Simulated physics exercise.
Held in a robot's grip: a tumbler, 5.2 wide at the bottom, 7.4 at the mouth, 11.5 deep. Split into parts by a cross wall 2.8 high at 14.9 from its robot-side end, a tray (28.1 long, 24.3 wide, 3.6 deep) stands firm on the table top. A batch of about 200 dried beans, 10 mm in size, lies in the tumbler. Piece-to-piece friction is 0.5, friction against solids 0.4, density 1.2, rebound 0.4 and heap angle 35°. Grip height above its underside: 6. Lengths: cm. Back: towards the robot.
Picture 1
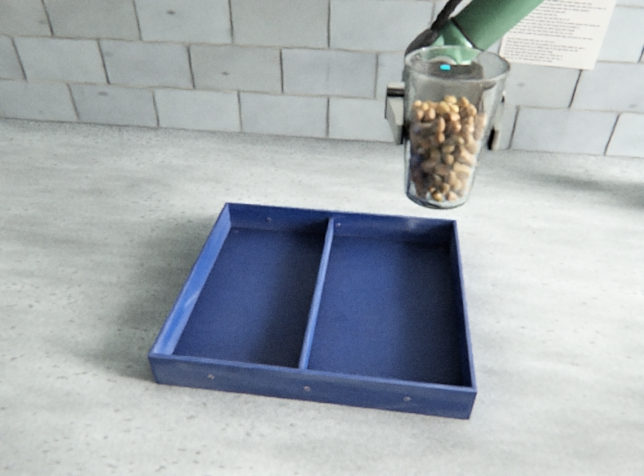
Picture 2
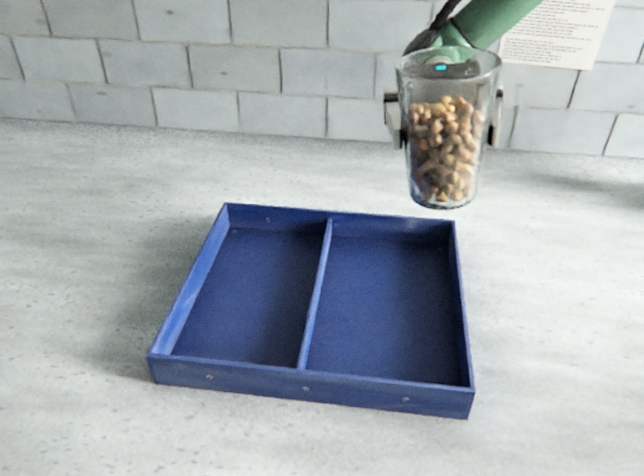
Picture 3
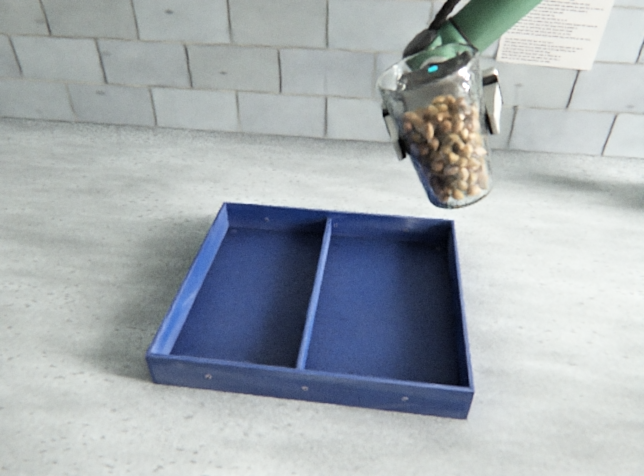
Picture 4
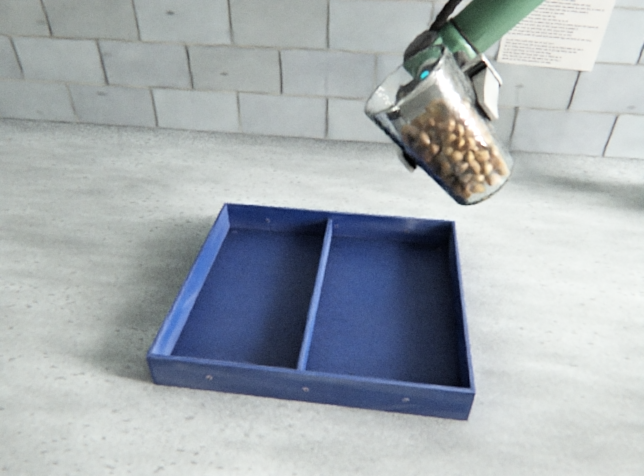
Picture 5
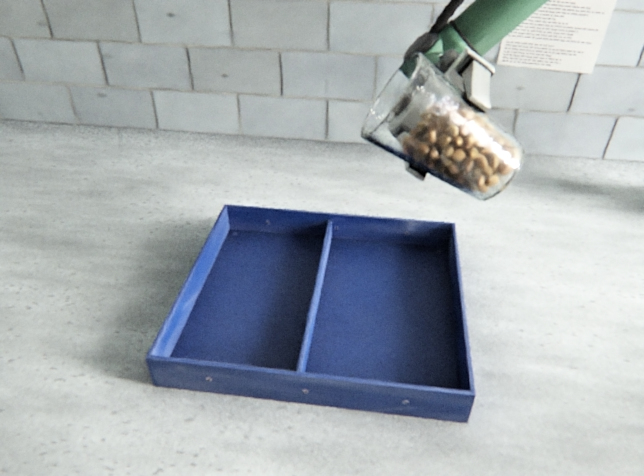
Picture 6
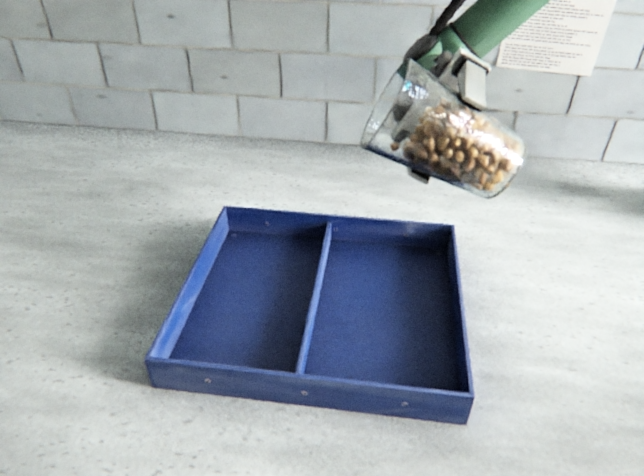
A green robot arm tilts a clear tumbler of beans leftward above a blue divided tray.
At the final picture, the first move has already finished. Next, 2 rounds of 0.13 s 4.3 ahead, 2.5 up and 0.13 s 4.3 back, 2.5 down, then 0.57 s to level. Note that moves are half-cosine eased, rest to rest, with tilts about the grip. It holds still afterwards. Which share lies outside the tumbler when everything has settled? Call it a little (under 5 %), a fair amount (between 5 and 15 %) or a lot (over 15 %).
A lot.
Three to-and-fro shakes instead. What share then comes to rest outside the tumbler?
About 40 per cent in that case.
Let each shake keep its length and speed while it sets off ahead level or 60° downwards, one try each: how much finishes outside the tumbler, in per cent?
Try one gives about 20 in a hundred, try two about 0 in a hundred.
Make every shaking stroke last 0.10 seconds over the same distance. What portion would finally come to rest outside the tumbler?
It would be some 55 %.
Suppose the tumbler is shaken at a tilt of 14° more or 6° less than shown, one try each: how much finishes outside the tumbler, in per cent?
About 70 per cent for the first try and 25 per cent for the second.
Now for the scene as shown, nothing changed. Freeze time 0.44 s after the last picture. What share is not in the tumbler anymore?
20 %.
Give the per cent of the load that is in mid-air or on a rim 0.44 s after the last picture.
I'd reckon close to 0 per cent.
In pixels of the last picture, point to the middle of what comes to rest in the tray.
It lands close to (295, 298).
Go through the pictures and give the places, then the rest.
The first picture shows tumbler middle at (446, 134), level; upper third of the load around (446, 124), from x 415 to 485, top at y 105; 205 in the tumbler.
The second picture shows tumbler middle at (445, 135), tilted 6° forward; upper third of the load around (445, 124), from x 410 to 480, top at y 105.
The third picture shows tumbler middle at (445, 134), tilted 22° forward; upper third of the load around (448, 125), from x 405 to 485, top at y 105.
The fourth picture shows tumbler middle at (447, 135), tilted 42° forward; upper third of the load around (453, 126), from x 405 to 500, top at y 105.
The fifth picture shows tumbler middle at (447, 136), tilted 58° forward; upper third of the load around (455, 126), from x 410 to 510, top at y 105.
The sixth picture shows tumbler middle at (447, 138), tilted 64° forward; upper third of the load around (457, 126), from x 395 to 515, top at y 105; 205 in the tumbler.
Then, 0.44 s later, tilted 64° forward, highest piece 24 above the table; 162 in the tumbler, 30 in the far-side part, 12 in the robot-side part, 1 in flight or on a rim.
Then, 0.87 s later, tilted 20° forward, highest piece 25 above the table; 138 in the tumbler, 40 in the far-side part, 27 in the robot-side part.
Then, 1.29 s later, level, highest piece 24 above the table; 138 in the tumbler, 40 in the far-side part, 27 in the robot-side part.
Then, 2.34 s later, level, highest piece 24 above the table; 138 in the tumbler, 40 in the far-side part, 27 in the robot-side part.
At rest, 138 in the tumbler, 40 in the far-side part, 27 in the robot-side part. That is 33 % outside the tumbler.
